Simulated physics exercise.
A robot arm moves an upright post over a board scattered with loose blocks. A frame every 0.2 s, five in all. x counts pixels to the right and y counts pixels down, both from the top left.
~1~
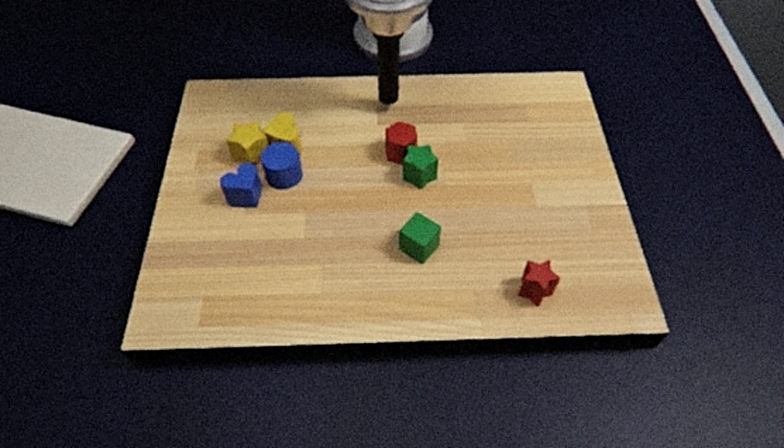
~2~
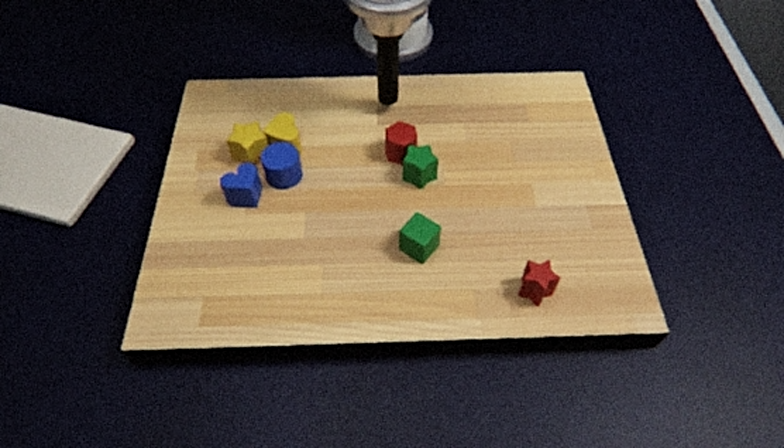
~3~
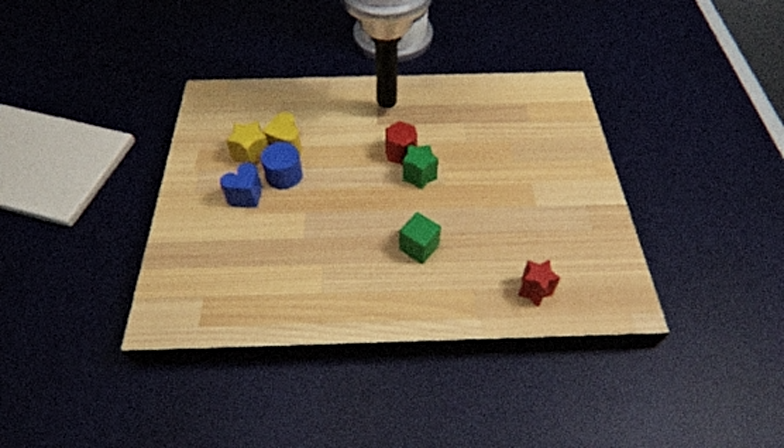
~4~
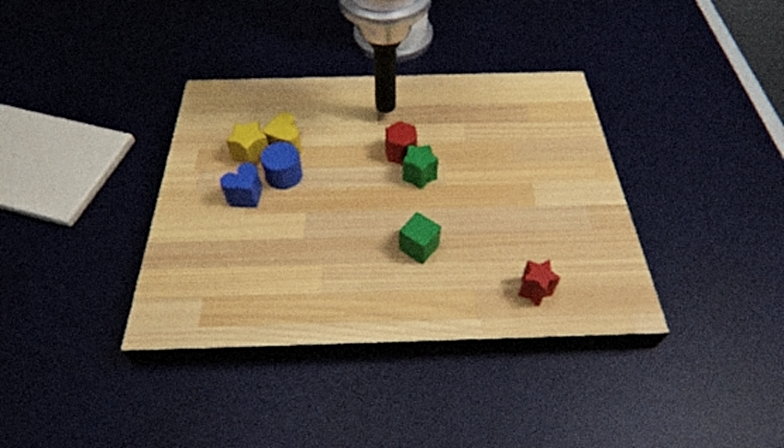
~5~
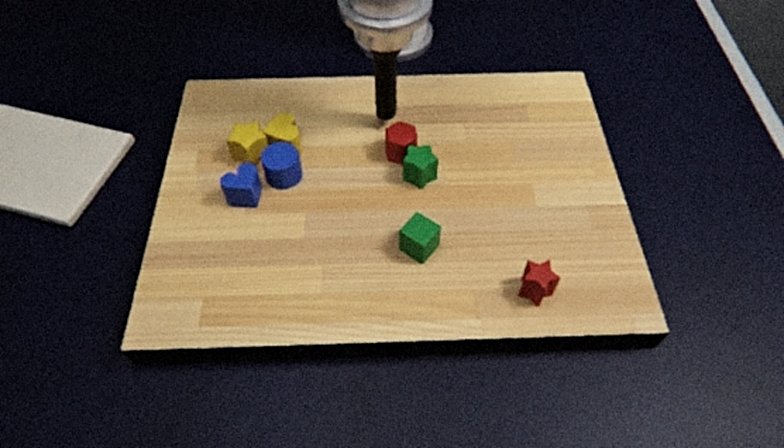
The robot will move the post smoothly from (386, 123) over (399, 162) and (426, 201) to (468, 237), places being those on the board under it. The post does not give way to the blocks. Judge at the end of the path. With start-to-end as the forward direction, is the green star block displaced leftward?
I believe so.
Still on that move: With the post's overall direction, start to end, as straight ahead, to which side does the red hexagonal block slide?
The right.
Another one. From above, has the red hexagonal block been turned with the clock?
It seems so.
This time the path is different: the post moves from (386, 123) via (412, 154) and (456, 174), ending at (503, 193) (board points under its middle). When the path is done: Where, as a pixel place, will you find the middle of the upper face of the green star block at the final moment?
Expect it around (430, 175).
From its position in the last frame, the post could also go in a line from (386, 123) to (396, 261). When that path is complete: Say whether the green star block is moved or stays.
It shifts position.
What follows on the original path. One third of the way, post (399, 153); red hexagonal block (410, 161), turned 10° clockwise; green star block (435, 176), turned 45° anticlockwise.
Two thirds of the way, post (427, 193); red hexagonal block (431, 205), turned 40° clockwise; green star block (463, 200), turned 100° anticlockwise; green square block (419, 231).
At the end, post (469, 229); red hexagonal block (451, 237), turned 115° clockwise; green star block (497, 214), turned 170° anticlockwise; green square block (415, 246), turned 20° clockwise.
